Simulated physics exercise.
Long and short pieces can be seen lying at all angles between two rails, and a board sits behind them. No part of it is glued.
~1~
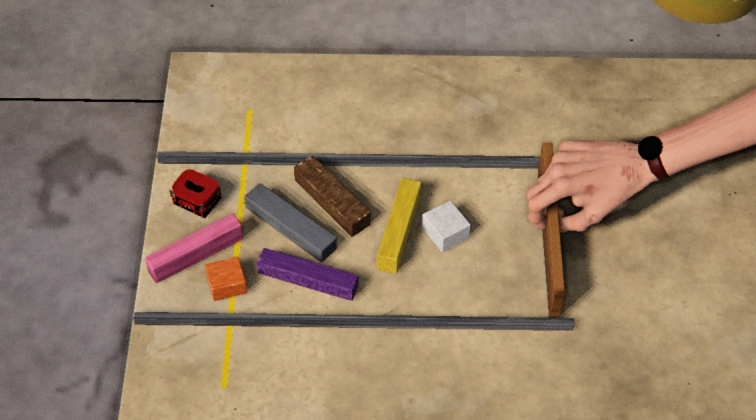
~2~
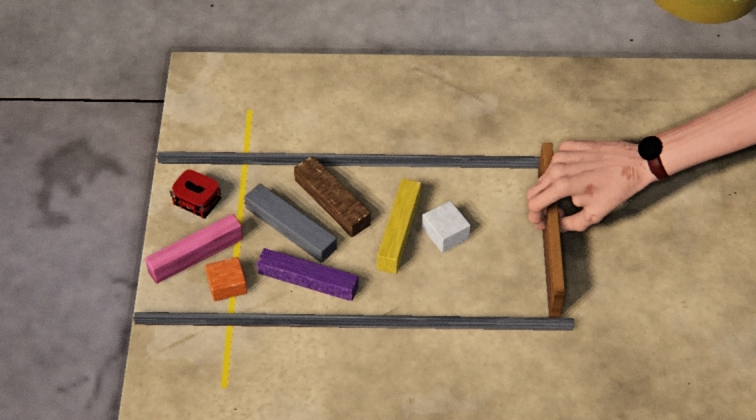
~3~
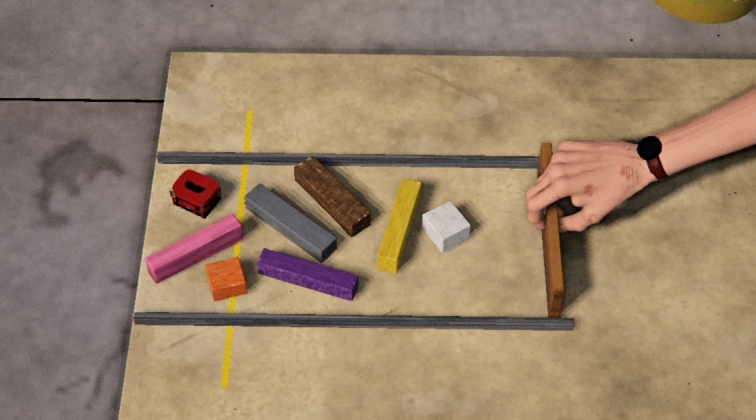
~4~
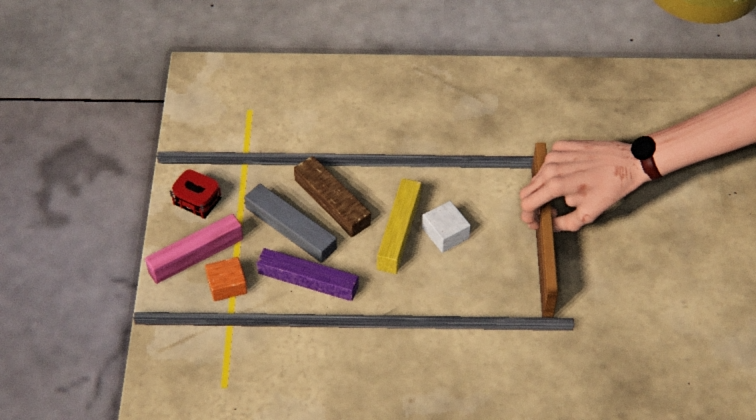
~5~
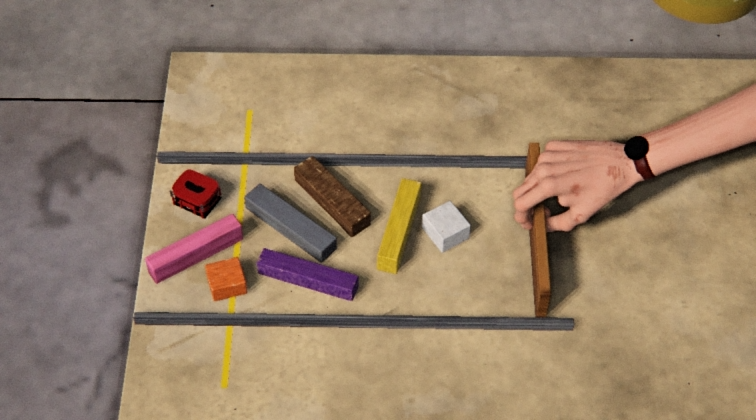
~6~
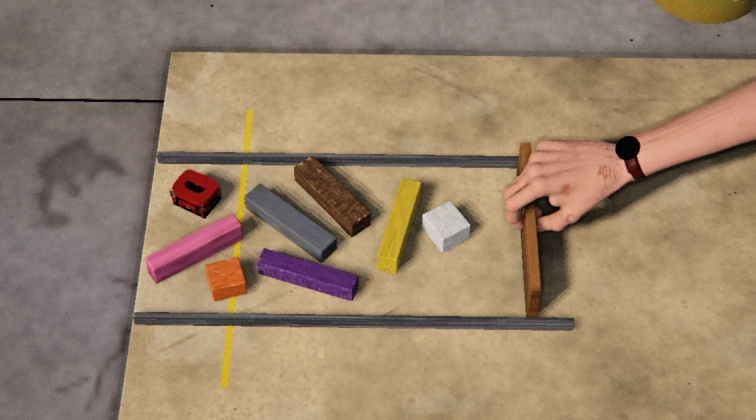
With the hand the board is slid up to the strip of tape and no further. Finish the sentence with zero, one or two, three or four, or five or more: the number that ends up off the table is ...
The number that ends up off the table is three or four.
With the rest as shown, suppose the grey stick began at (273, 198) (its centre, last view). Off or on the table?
It remains in place.
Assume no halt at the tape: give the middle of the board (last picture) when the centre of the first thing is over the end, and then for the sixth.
At (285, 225) for the first, at (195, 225) for the sixth.
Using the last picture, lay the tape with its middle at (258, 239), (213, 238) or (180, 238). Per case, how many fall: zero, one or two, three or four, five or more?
The three counts come out as three to four, 3 or 4 and five or over.
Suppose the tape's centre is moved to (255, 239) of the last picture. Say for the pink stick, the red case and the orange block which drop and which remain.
Pink stick: Goes down; red case: Goes down; orange block: Goes down.
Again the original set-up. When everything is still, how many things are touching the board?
2 in contact.
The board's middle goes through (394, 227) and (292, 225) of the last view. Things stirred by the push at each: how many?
At the first spot 4, then 8.
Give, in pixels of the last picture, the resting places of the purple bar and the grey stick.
Near (182, 289) and (146, 230).
A little later, none off yet; red case at rest near (196, 194); pink stick at rest near (195, 249); orange block at rest near (226, 279).
When it is over, the number that fall off is three or four; down, orange block, pink stick and red case.
